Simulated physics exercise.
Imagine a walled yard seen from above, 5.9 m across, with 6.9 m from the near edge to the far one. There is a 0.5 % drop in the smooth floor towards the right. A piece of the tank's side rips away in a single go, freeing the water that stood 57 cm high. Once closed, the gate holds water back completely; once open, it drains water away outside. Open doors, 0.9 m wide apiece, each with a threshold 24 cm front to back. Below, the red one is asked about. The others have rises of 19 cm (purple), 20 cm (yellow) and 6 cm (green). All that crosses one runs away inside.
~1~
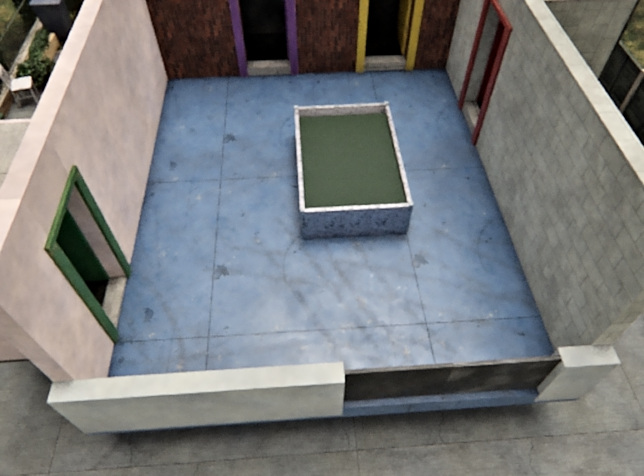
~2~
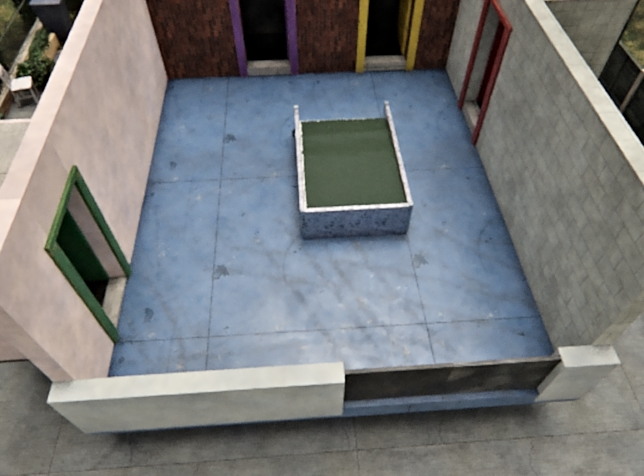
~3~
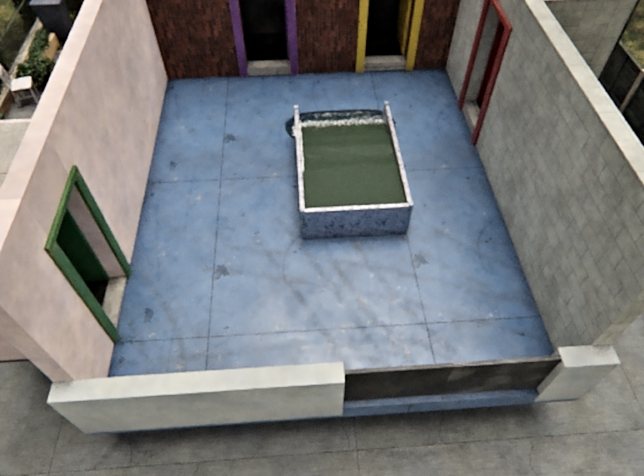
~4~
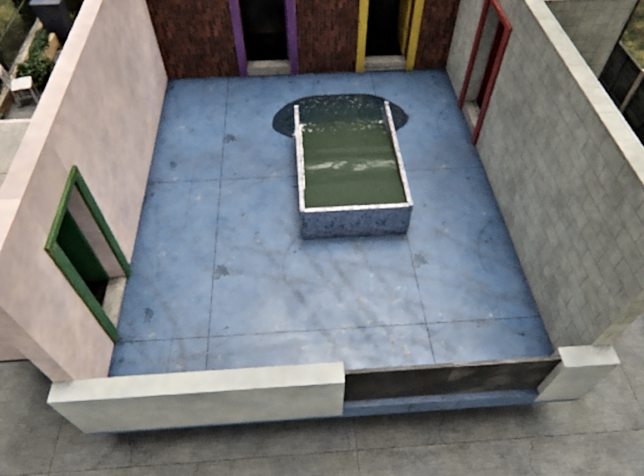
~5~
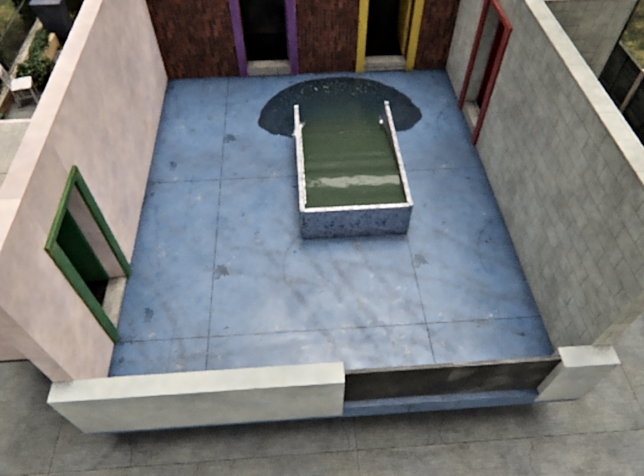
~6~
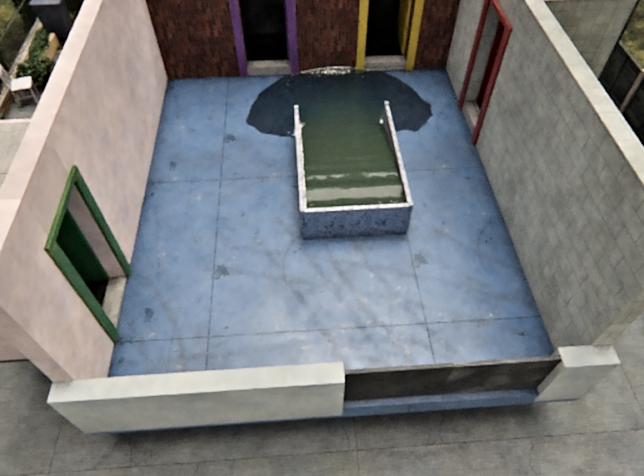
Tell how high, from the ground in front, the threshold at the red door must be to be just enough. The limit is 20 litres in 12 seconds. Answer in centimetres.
It must be about 7 cm high.
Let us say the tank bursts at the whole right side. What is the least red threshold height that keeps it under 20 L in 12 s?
Then 22 cm.
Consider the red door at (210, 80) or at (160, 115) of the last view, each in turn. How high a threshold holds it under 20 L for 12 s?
9.0 and 13.0 cm.
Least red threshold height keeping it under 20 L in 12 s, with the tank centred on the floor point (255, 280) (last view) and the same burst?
New minimum height: Approx. 10.0 cm.
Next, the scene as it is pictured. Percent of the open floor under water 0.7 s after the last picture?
Approximately 20 % of the floor.
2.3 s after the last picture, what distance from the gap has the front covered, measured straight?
Reach: Approx. 4.0 m.
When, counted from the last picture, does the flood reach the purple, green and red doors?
Arrival: Purple 0.1 s, green 3.8 s, red 1.6 s.
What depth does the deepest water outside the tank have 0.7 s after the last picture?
Roughly 35 cm.
Then, 0.7 s after the last picture water covers 20 % of the floor, deepest (35 cm) near (332, 74); it has not reached the red door.
Then, 2.3 s after the last picture water covers 35 % of the floor, deepest (34 cm) near (441, 69); 9 cm at the red door, 0 litres in over its 21 cm threshold.
Then, 11.3 s after the last picture water covers 100 % of the floor, deepest (10 cm) near (492, 208); 4 cm at the red door, 0 litres in over its 21 cm threshold.
At the red door as built, the water peaked near 12 cm, 3.3 s after the last picture.
With a threshold of 6.5 cm, 27 litres would have come in within the 12 s; with 8 cm, 14 litres. So under 20 litres takes about 7 cm.
